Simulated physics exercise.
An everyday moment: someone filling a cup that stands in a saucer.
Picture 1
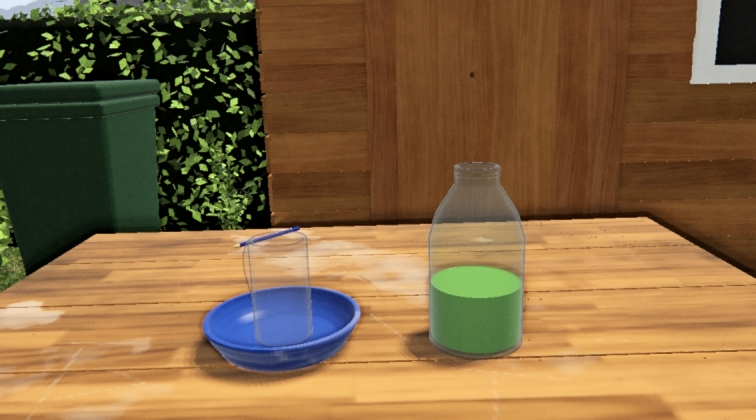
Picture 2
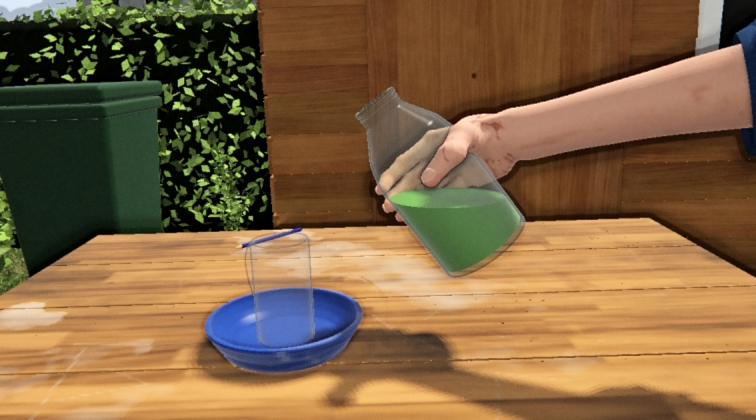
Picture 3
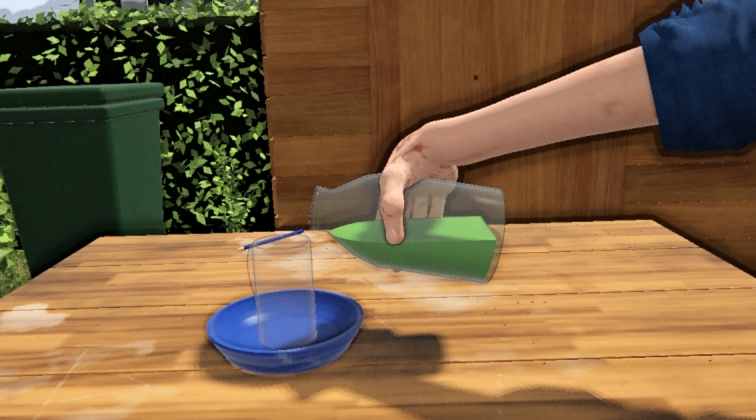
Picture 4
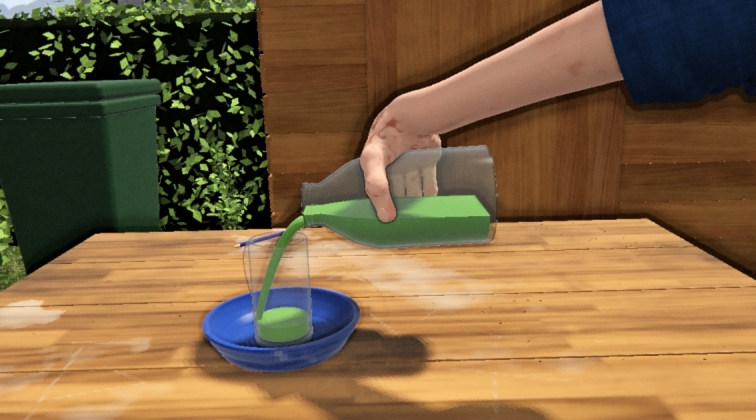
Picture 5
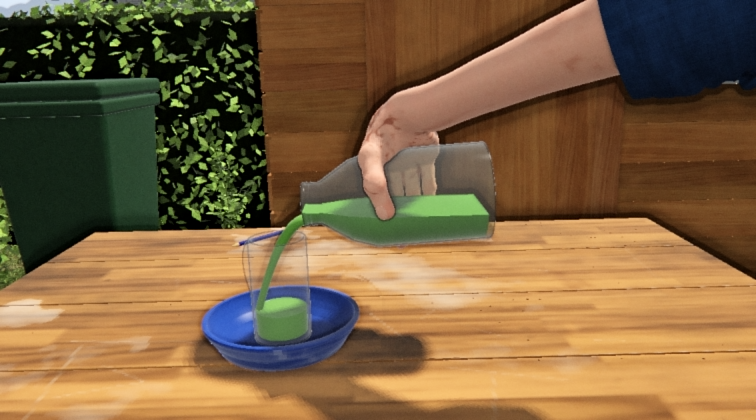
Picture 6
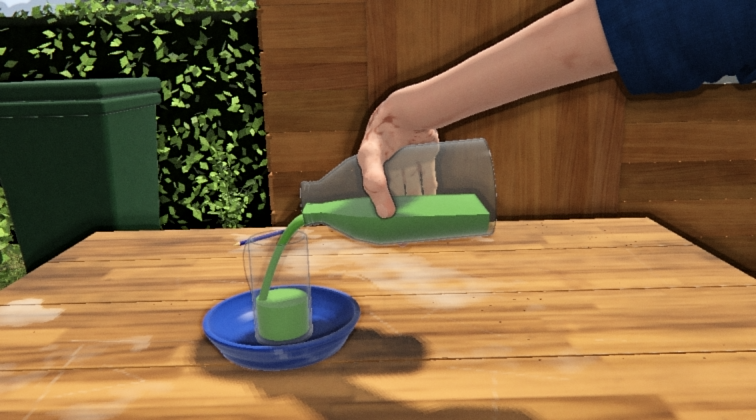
A hand lifts a bottle, tilts it left and pours green liquid into a clear cup.
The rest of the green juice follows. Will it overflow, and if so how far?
In the end it runs over into the saucer only.
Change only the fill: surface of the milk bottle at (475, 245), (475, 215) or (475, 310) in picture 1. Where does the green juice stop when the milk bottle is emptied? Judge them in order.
As listed: Past the saucer, floods the top, cup only.
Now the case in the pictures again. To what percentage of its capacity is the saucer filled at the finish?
Near 50 in a hundred.
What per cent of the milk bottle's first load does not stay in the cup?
Near 40 in a hundred.
Next, the cup is full to the brim; the saucer is dry.
After that, the cup is full to the brim; the saucer is wet, with room to spare.
Finally, the cup is full to the brim; the saucer is wet, with room to spare.
